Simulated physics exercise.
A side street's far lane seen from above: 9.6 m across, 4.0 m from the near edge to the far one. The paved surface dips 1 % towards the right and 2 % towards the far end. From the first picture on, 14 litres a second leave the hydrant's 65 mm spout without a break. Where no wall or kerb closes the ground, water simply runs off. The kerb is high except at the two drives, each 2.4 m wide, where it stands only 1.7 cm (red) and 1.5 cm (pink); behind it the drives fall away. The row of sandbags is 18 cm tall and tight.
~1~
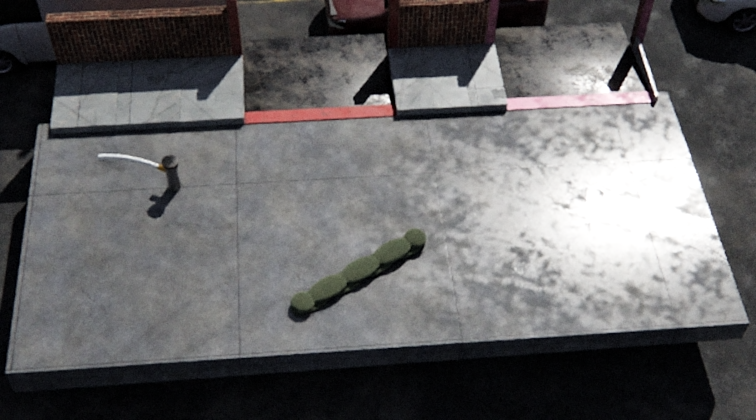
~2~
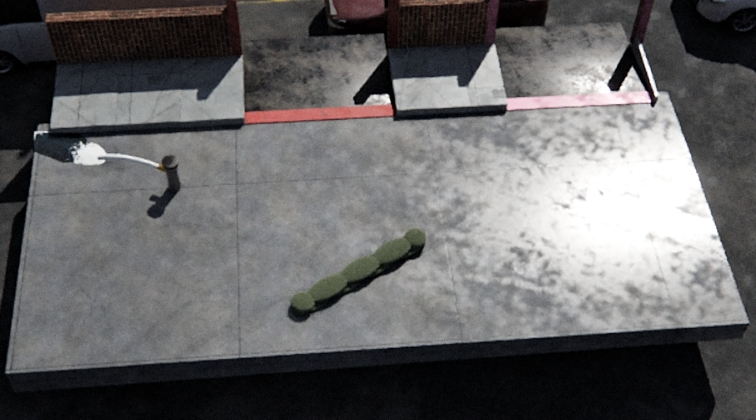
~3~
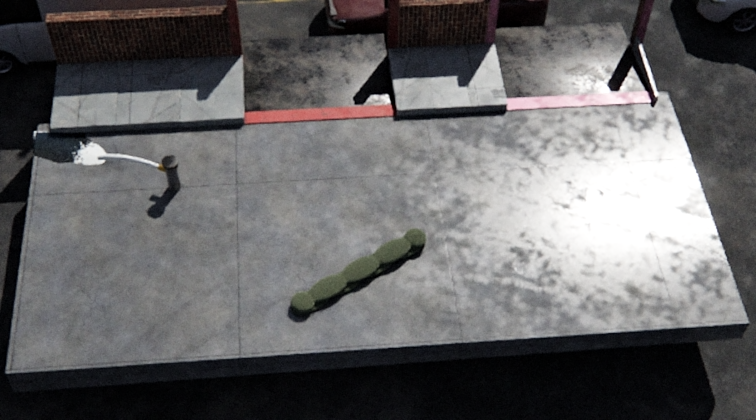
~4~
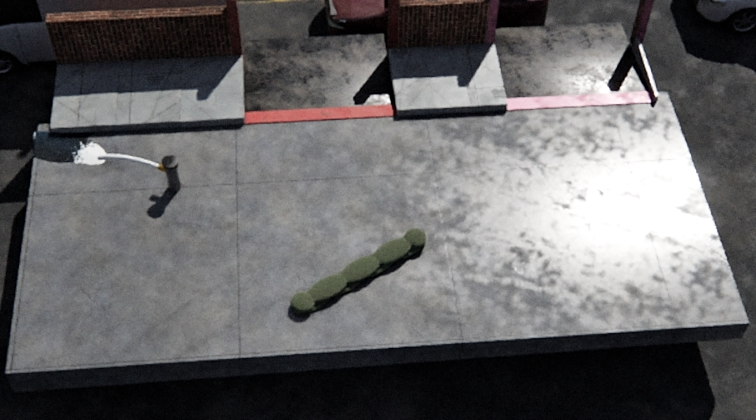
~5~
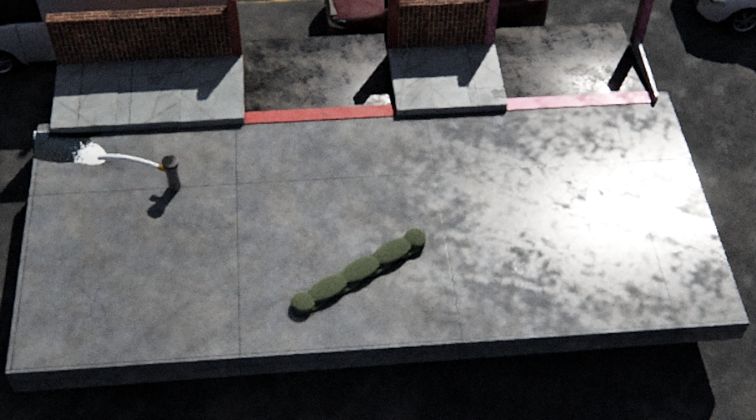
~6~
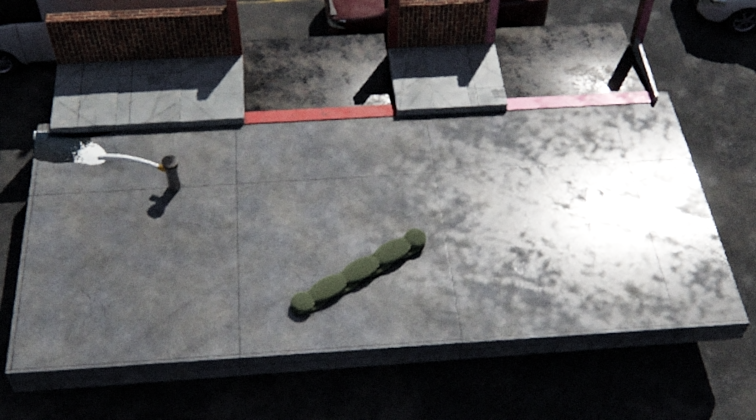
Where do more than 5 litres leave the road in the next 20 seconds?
Within that time: At the red driveway it stays under the limit; at the pink driveway it stays under the limit.
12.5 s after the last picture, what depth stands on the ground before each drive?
Depths in cm: Red 0.0, pink 0.0.
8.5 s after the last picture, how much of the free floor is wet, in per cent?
Near 0 per cent is wet.
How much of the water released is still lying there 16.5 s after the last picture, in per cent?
Some 4 per cent remains.
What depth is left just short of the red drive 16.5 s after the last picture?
About 0.0 cm.
Then, 1.5 s after the last picture water covers under 5 % of the floor and is deepest (5 cm) near (41, 139); red driveway not reached, pink driveway not reached.
Then, 4.5 s after the last picture water covers under 5 % of the floor and is deepest (5 cm) near (41, 139); red driveway not reached, pink driveway not reached.
Then, 8.5 s after the last picture water covers under 5 % of the floor and is deepest (5 cm) near (41, 139); red driveway not reached, pink driveway not reached.
Then, 12.5 s after the last picture water covers under 5 % of the floor and is deepest (5 cm) near (41, 139); red driveway not reached, pink driveway not reached.
Then, 16.5 s after the last picture water covers under 5 % of the floor and is deepest (5 cm) near (41, 139); red driveway not reached, pink driveway not reached.
